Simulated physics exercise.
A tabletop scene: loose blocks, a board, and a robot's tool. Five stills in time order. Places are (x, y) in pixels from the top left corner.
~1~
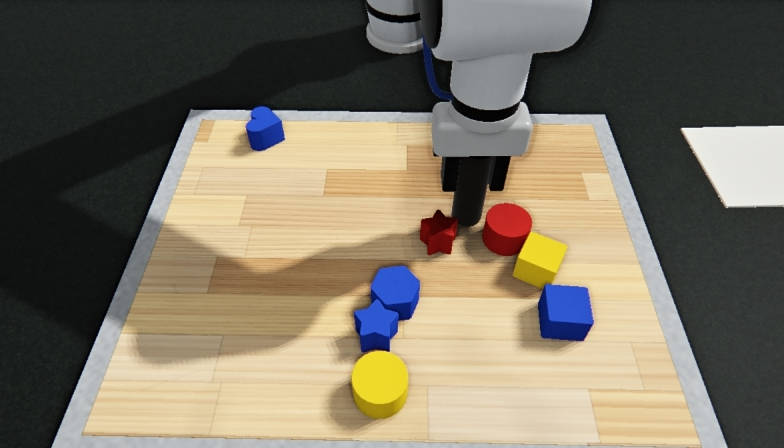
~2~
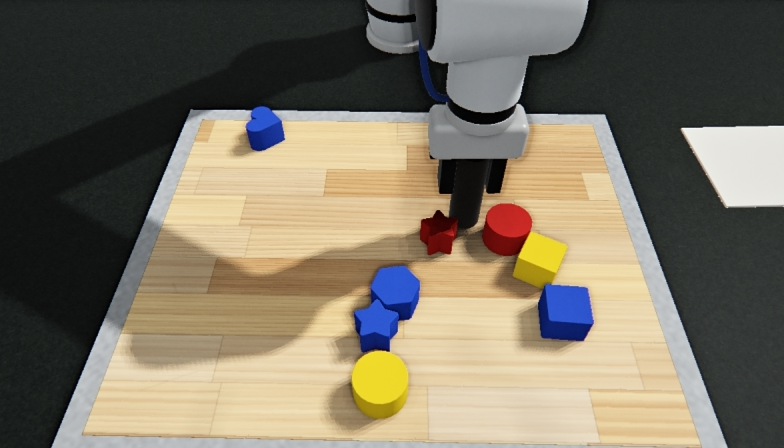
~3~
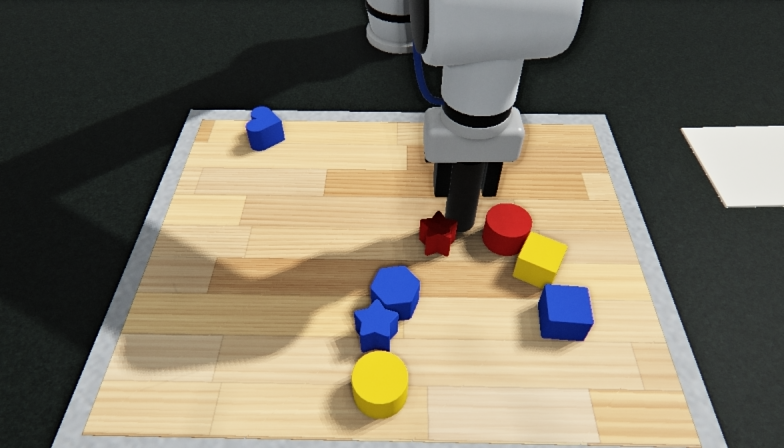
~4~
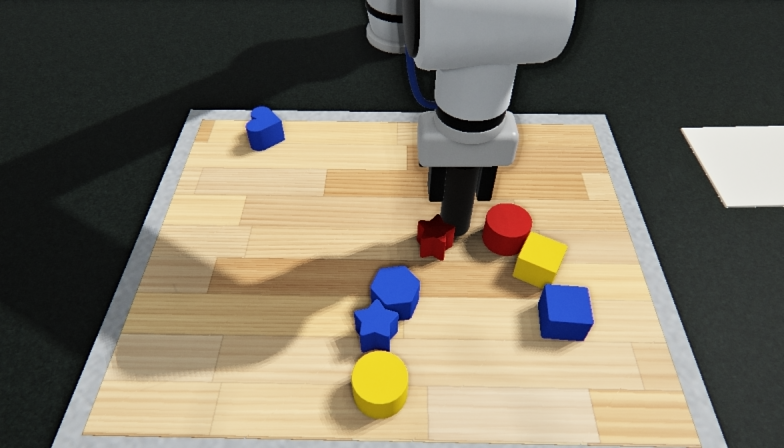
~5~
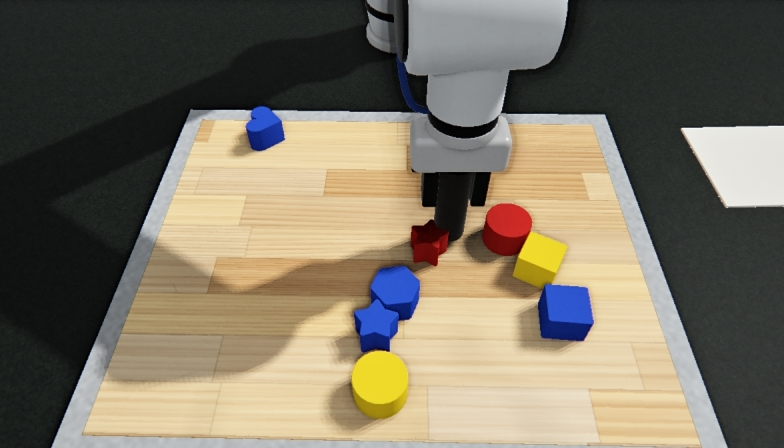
At first, a robot arm holds its dark tool between a red star and a red round block on a wooden board scattered with blue and yellow blocks. The tool shifts slightly left and toward the viewer, then nudges the red star a short way in that direction, while the other blocks stay still.
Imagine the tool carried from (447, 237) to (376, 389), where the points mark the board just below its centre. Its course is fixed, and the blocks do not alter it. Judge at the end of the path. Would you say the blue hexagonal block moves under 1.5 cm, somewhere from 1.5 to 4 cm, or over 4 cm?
It ends 1.5 to 4 cm away.
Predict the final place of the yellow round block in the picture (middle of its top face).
It will end up at (364, 420).
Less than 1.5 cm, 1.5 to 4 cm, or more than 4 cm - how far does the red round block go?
Distance: Less than 1.5 cm.
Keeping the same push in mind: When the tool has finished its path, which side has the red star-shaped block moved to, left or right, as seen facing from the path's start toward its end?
It gets pushed right.
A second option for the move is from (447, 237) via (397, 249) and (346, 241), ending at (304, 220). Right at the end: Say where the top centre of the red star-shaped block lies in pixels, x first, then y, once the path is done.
It is at (382, 255).
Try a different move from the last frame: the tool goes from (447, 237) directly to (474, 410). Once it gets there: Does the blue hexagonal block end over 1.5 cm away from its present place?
No
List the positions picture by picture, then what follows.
The first frame shows tip of the tool (466, 217), middles of tops, blue star-shaped block (376, 319), yellow round block (380, 376), blue hexagonal block (395, 284), red star-shaped block (440, 223), red round block (509, 219).
The second frame shows tool (463, 219), nothing pushed.
The third frame shows tool (459, 222), red star-shaped block (439, 225).
The fourth frame shows tool (454, 226), red star-shaped block (436, 228).
The fifth frame shows tool (448, 231), blue star-shaped block (376, 319), yellow round block (380, 376), blue hexagonal block (395, 284), red star-shaped block (429, 233), red round block (509, 219).
The first path, step by step. One third of the way, tool (427, 276); blue star-shaped block (368, 331), turned 25° anticlockwise; blue hexagonal block (377, 295); red star-shaped block (397, 262), turned 45° clockwise.
Two thirds of the way, tool (403, 328); blue star-shaped block (363, 333), turned 40° anticlockwise; blue hexagonal block (366, 297); red star-shaped block (392, 265), turned 75° clockwise.
At the end, tool (376, 384); blue star-shaped block (350, 342); yellow round block (364, 420); blue hexagonal block (366, 297); red star-shaped block (392, 265), turned 75° clockwise; red round block unmoved.
